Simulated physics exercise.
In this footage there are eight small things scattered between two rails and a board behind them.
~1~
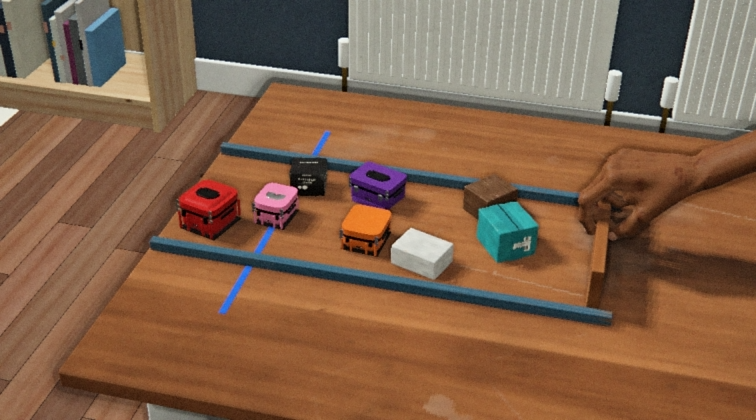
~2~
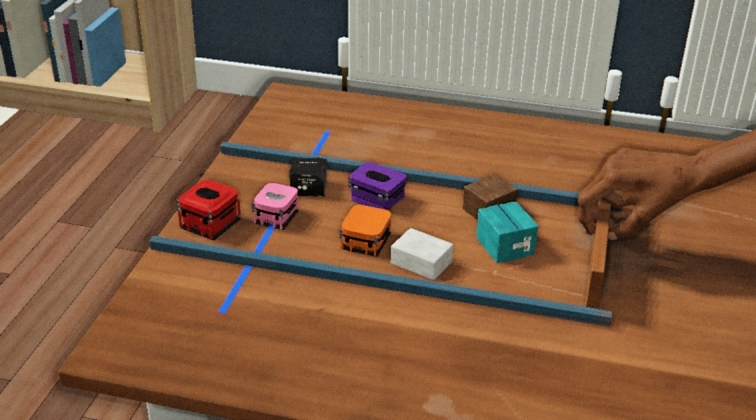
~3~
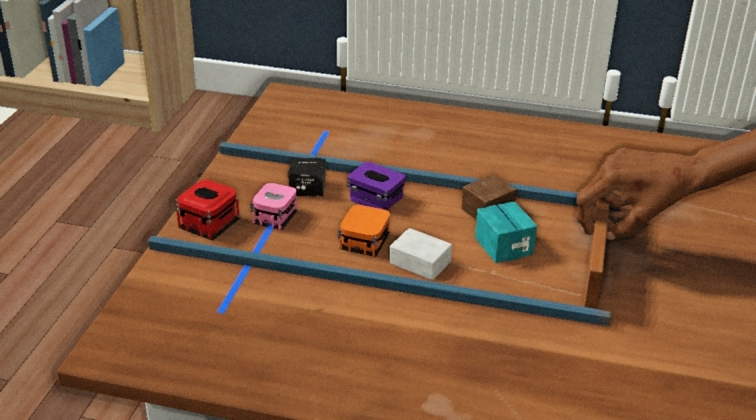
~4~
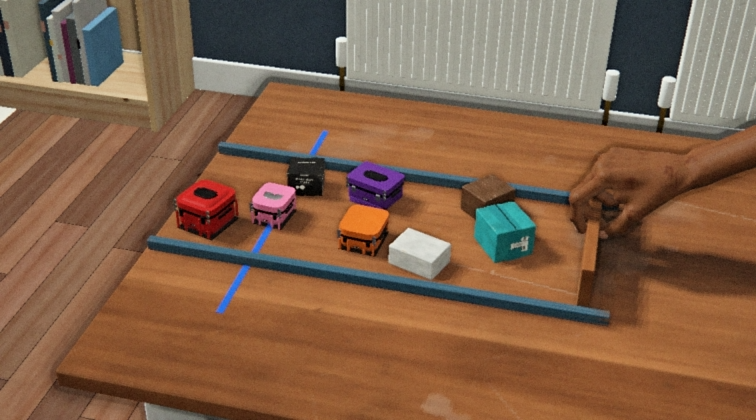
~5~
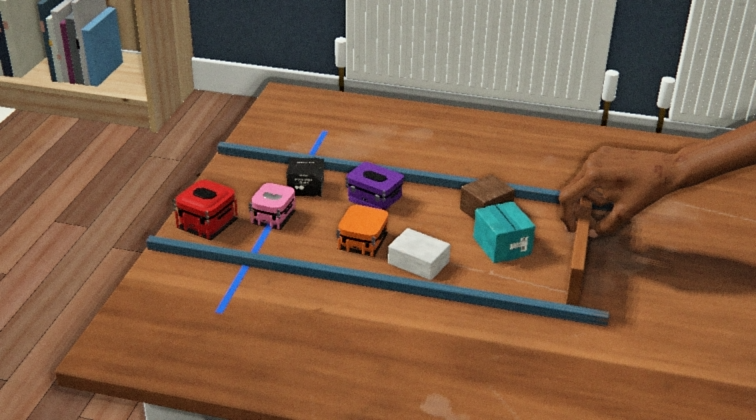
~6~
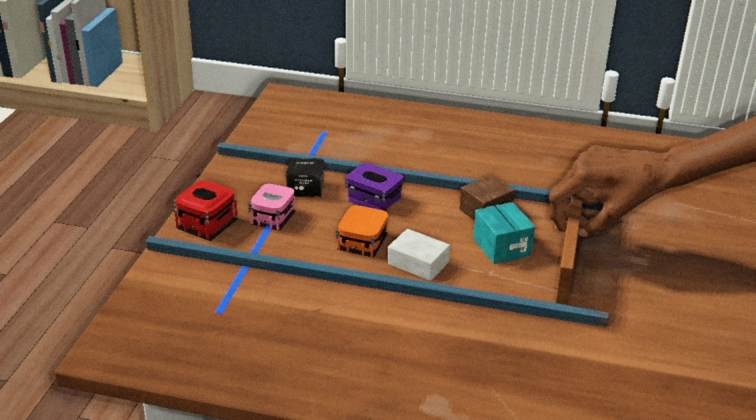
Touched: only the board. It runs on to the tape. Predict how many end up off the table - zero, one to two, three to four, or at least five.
Once the board stops, one or two are missing from the table.
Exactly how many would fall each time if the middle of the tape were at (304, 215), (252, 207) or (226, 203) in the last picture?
Down on the floor: 0, 3 and 5.
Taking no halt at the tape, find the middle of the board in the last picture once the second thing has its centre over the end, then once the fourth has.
For the first, roughly (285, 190); for the next, roughly (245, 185).
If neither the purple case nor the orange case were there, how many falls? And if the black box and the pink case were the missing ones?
Tally of falls: 0 for the first try, 1 for the second.
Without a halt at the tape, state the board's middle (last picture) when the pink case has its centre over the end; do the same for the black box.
First one: Around (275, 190). Other one: Around (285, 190).
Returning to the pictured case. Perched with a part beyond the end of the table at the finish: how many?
That would be 2.
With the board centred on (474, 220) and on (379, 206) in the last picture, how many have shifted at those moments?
Tally at point one: 2; at point two: 6.
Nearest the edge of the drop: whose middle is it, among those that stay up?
Result: Black box.
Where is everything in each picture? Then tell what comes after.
In the first picture, red case (209, 208); pink case (276, 207); black box (309, 176); board (600, 238); tape (282, 210).
In the second picture, pink case (276, 206); board (600, 238).
In the third picture, black box (307, 177); brown block (489, 199).
In the fourth picture, red case (207, 208); orange case (364, 230).
In the fifth picture, pink case (273, 206); purple case (375, 187).
In the sixth picture, red case (206, 209); pink case (273, 207); black box (305, 177); board (571, 235); tape (279, 211).
Soon after, none off yet; red case at rest near (206, 209); pink case at rest near (273, 207); black box at rest near (305, 177).
Then, none off yet; red case moved about its own width near (179, 205); pink case moved about its own width near (226, 194); black box moved well along near (237, 167).
At rest, the number that fall off is one or two; fallen, red case.
